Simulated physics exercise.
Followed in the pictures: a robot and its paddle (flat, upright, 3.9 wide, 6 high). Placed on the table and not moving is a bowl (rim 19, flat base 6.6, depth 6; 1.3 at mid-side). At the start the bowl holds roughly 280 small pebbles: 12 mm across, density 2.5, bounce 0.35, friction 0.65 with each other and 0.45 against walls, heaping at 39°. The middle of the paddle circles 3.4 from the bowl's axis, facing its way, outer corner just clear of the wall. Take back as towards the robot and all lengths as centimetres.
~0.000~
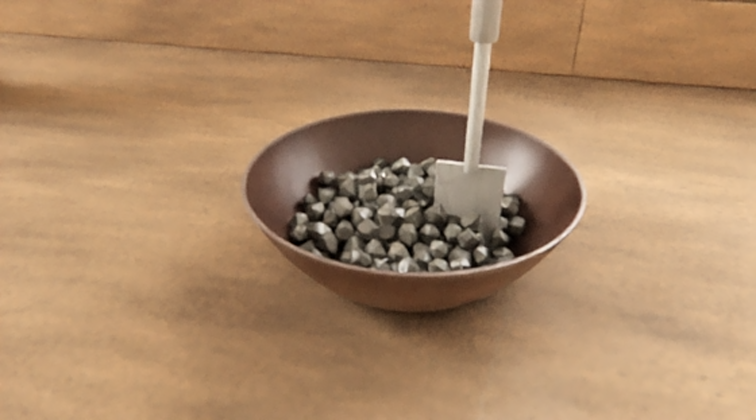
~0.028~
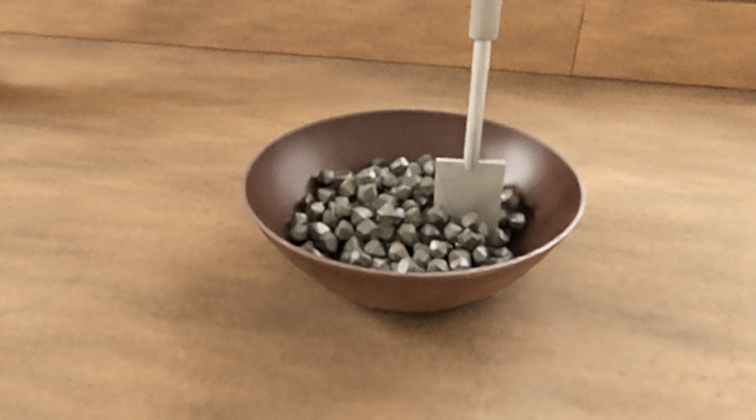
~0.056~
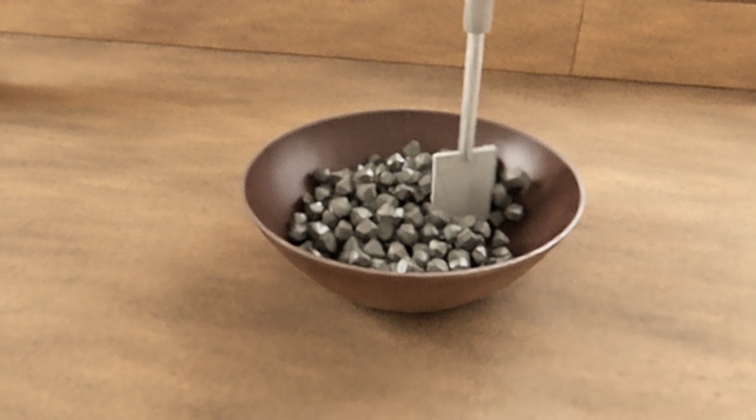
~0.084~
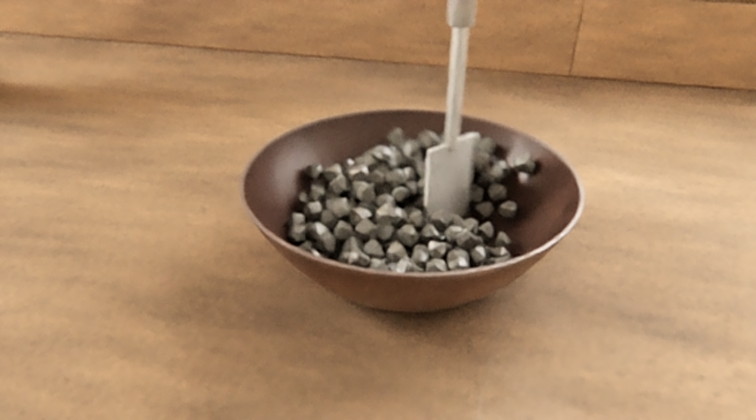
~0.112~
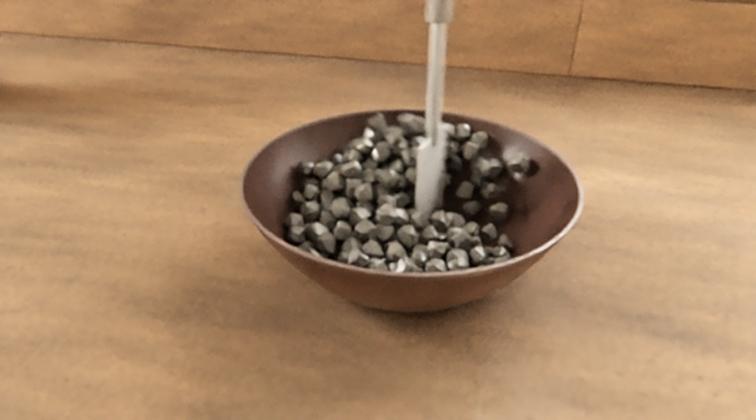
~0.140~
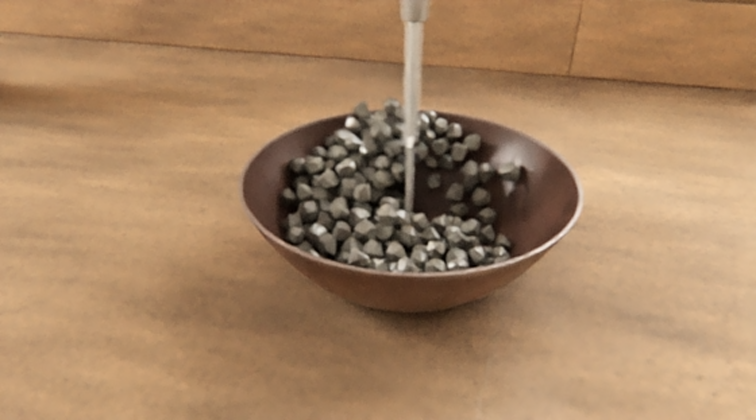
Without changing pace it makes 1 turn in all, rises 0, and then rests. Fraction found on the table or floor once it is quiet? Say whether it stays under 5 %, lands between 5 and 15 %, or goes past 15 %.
It lands between 5 and 15 %.
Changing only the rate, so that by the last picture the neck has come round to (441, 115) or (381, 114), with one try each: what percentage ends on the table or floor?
Roughly 0 and 20 percent, in that order.
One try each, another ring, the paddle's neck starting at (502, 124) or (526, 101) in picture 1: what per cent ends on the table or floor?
Close to 30 and 15 in a hundred.
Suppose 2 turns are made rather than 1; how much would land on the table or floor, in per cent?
Then some 20 per cent.
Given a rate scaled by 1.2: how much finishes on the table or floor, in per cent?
That gives about 20 percent.
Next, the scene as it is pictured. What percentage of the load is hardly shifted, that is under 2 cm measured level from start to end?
Near 0 per cent of the pieces.
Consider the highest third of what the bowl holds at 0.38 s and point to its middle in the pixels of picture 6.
I'd put it close to (445, 248).
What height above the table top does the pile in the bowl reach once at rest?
Some 6.5 cm.
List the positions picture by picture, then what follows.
The first picture shows paddle neck at (474, 140), 0° round; upper third of the load around (409, 208), from x 300 to 515, top at y 165; 284 in the bowl.
The second picture shows paddle neck at (474, 137), 8° round; upper third of the load around (414, 206), from x 300 to 515, top at y 165.
The third picture shows paddle neck at (468, 128), 30° round; upper third of the load around (412, 193), from x 295 to 520, top at y 150.
The fourth picture shows paddle neck at (453, 119), 53° round; upper third of the load around (408, 174), from x 295 to 525, top at y 140.
The fifth picture shows paddle neck at (434, 114), 76° round; upper third of the load around (395, 167), from x 295 to 520, top at y 120.
The sixth picture shows paddle neck at (411, 111), 99° round; upper third of the load around (376, 161), from x 290 to 510, top at y 105; 284 in the bowl.
By 0.26 s, 197° round, highest piece 8 above the table; 278 in the bowl, 1 on the table or floor, 5 in flight or on the tool.
By 0.38 s, 295° round, highest piece 8 above the table; 261 in the bowl, 13 on the table or floor, 10 in flight or on the tool.
By 0.63 s, 0° round, highest piece 7 above the table; 257 in the bowl, 27 on the table or floor.
By 1.33 s, 0° round, highest piece 7 above the table; 257 in the bowl, 27 on the table or floor.
Final count, 257 in the bowl, 27 on the table or floor. That is 10 % on the table or floor.
